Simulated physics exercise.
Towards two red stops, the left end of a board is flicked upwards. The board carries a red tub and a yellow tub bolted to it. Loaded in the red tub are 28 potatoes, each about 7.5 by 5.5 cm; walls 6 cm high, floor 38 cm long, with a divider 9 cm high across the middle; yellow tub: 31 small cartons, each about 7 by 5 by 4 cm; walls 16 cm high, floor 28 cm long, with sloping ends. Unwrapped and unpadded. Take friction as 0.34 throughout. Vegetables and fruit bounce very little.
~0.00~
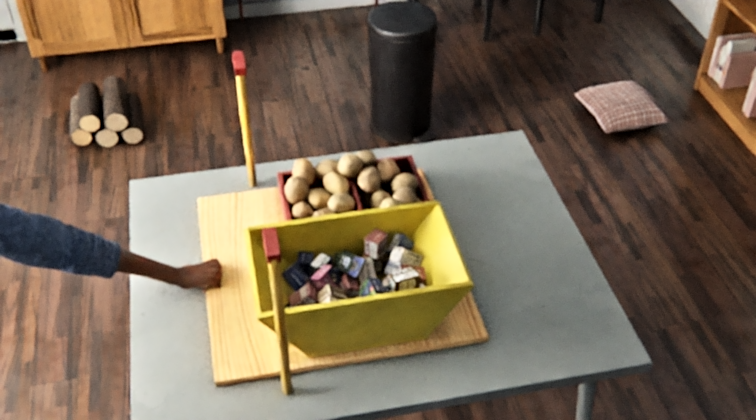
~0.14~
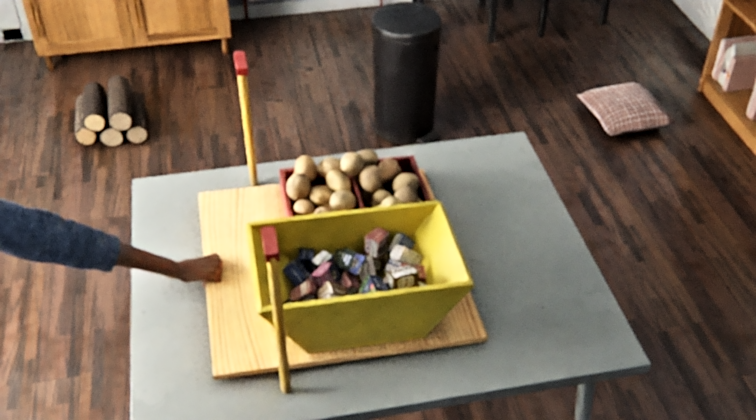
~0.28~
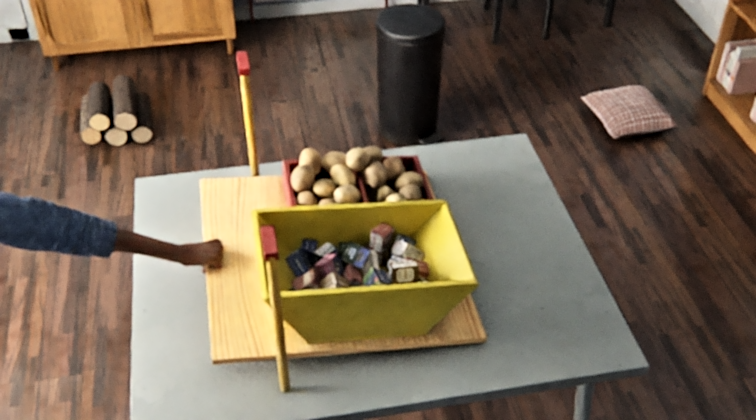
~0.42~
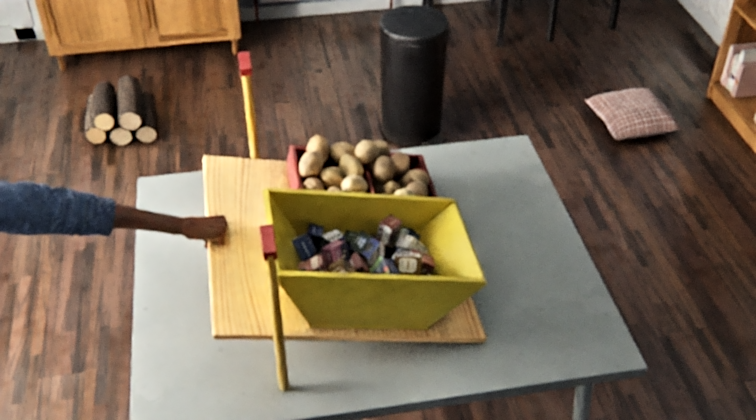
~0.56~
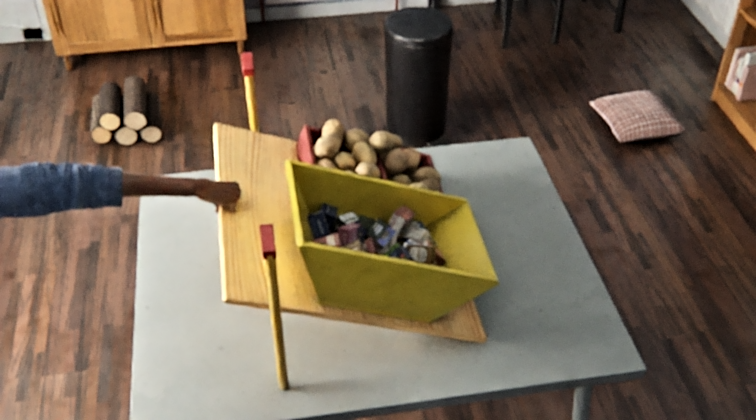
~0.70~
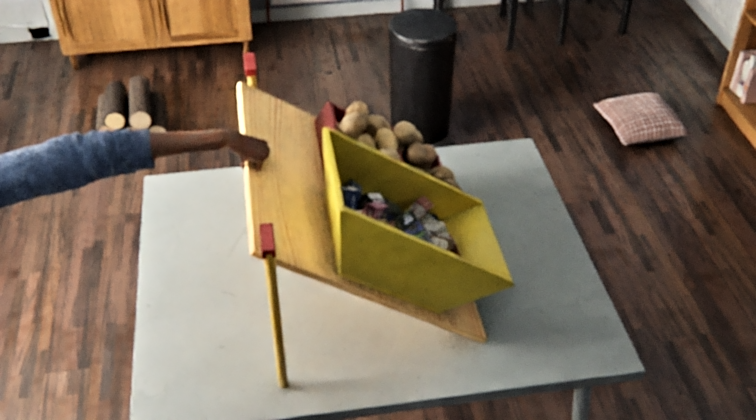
On a grey table, a hand lifts a board's left end, steeply tilting two loaded tubs.
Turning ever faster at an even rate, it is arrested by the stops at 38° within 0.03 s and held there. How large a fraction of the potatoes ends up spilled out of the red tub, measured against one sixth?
Above a sixth.
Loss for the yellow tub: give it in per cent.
For the yellow tub, 0 percent.
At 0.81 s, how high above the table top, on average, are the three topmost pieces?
I'd guess about 36 cm.
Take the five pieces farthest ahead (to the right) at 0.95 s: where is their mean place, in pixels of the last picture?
They'd be centred about (462, 178) in the last picture.
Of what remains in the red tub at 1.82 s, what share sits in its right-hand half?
About 40 per cent.
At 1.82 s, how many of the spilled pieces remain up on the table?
I'd say close to 6 in all.
After 0.71 s, the board meets the red stops.
After 0.81 s, tilt 38°; 0 of 28 out of the red tub and 0 of 31 out of the yellow tub.
After 0.95 s, tilt 38°; 3 of 28 out of the red tub and 0 of 31 out of the yellow tub.
After 1.21 s, tilt 38°; 8 of 28 out of the red tub and 0 of 31 out of the yellow tub.
Final count (at 1.82 s), 8 of 28 out of the red tub and 0 of 31 out of the yellow tub. Asked share, 8 of 28, 29 per cent.
